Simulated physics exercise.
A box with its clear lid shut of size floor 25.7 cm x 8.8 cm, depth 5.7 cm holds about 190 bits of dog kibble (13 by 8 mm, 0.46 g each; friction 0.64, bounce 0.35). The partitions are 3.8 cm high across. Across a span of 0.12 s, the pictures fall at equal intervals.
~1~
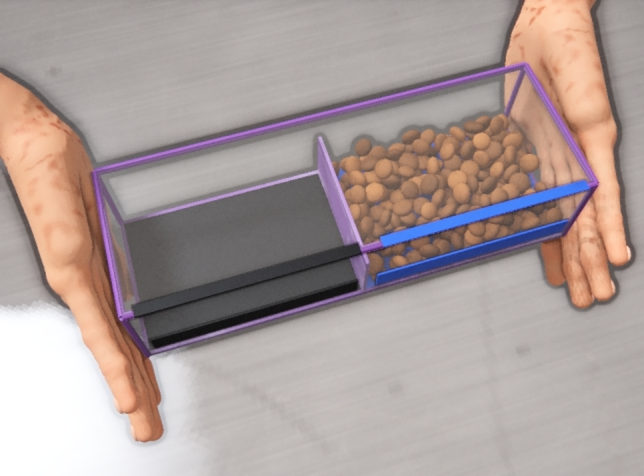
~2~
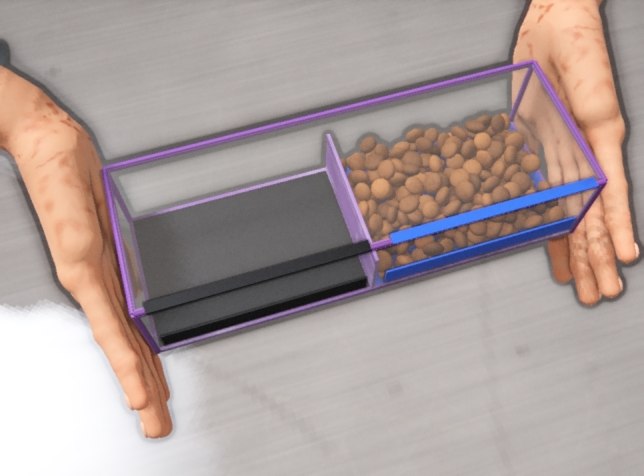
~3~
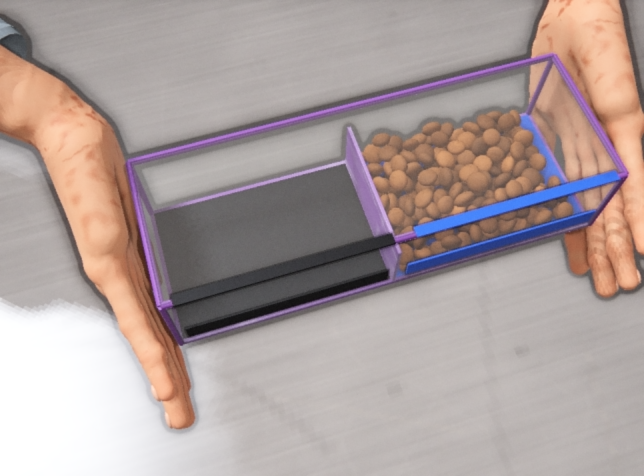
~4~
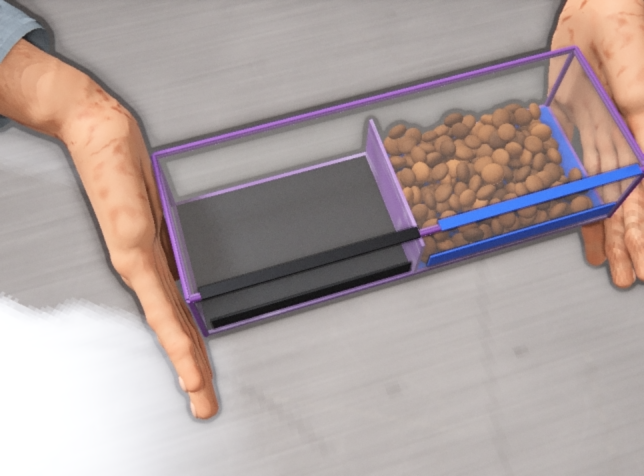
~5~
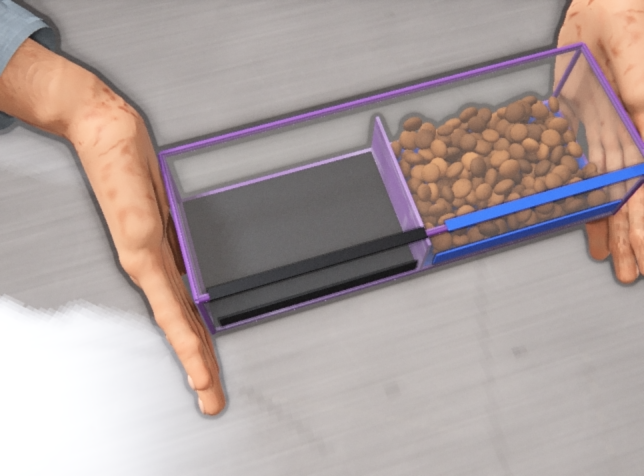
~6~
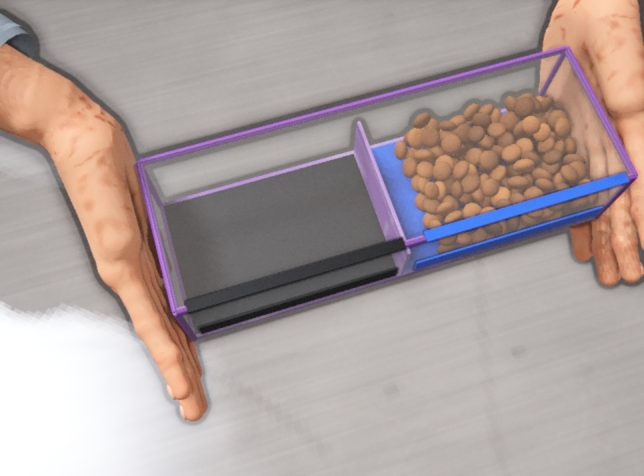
Two hands hold the ends of a clear, purple-edged box above a grey, streaked surface, seen from above at a slight angle, with a white patch at lower left. A low divider separates the black left section from the blue right section, which holds a heap of brown kibble. The hands shift the box right, then slightly back left, tilting it slightly as the kibble slides rightward off the divider.
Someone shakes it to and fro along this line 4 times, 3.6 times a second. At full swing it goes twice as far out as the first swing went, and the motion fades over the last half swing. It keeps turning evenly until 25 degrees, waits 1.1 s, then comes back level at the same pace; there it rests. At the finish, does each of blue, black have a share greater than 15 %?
Blue compartment greater, black compartment greater.
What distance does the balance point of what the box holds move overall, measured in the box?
3.5 cm.
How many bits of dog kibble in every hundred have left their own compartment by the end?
About 20 %.
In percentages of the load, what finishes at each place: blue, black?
In per cent: Blue 80; black 20.
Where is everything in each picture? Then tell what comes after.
In the first frame, box at (371, 252); tilt 0 degrees; moved 0.0 cm; blue 100 %.
In the second frame, box at (380, 249); tilt 0 degrees; moved 0.6 cm.
In the third frame, box at (404, 242); tilt 1 degrees; moved 2.0 cm.
In the fourth frame, box at (428, 235); tilt 2 degrees; moved 3.4 cm.
In the fifth frame, box at (435, 235); tilt 4 degrees; moved 3.9 cm; low side front.
In the sixth frame, box at (414, 245); tilt 7 degrees; moved 2.8 cm; low side front; blue 100 %.
Then, 0.54 s after the last picture, tilt 25 degrees; blue 85 %, black 15 %; middle of all pieces near (531, 159).
Then, 0.98 s after the last picture, tilt 25 degrees; blue 75 %, black 25 %; middle of all pieces near (349, 217).
Then, 1.40 s after the last picture, tilt 21 degrees; blue 80 %, black 20 %; middle of all pieces near (396, 220).
Then, 1.79 s after the last picture, tilt 0 degrees; blue 80 %, black 20 %; middle of all pieces near (397, 228).
In the end, blue 80 %, black 20 %.
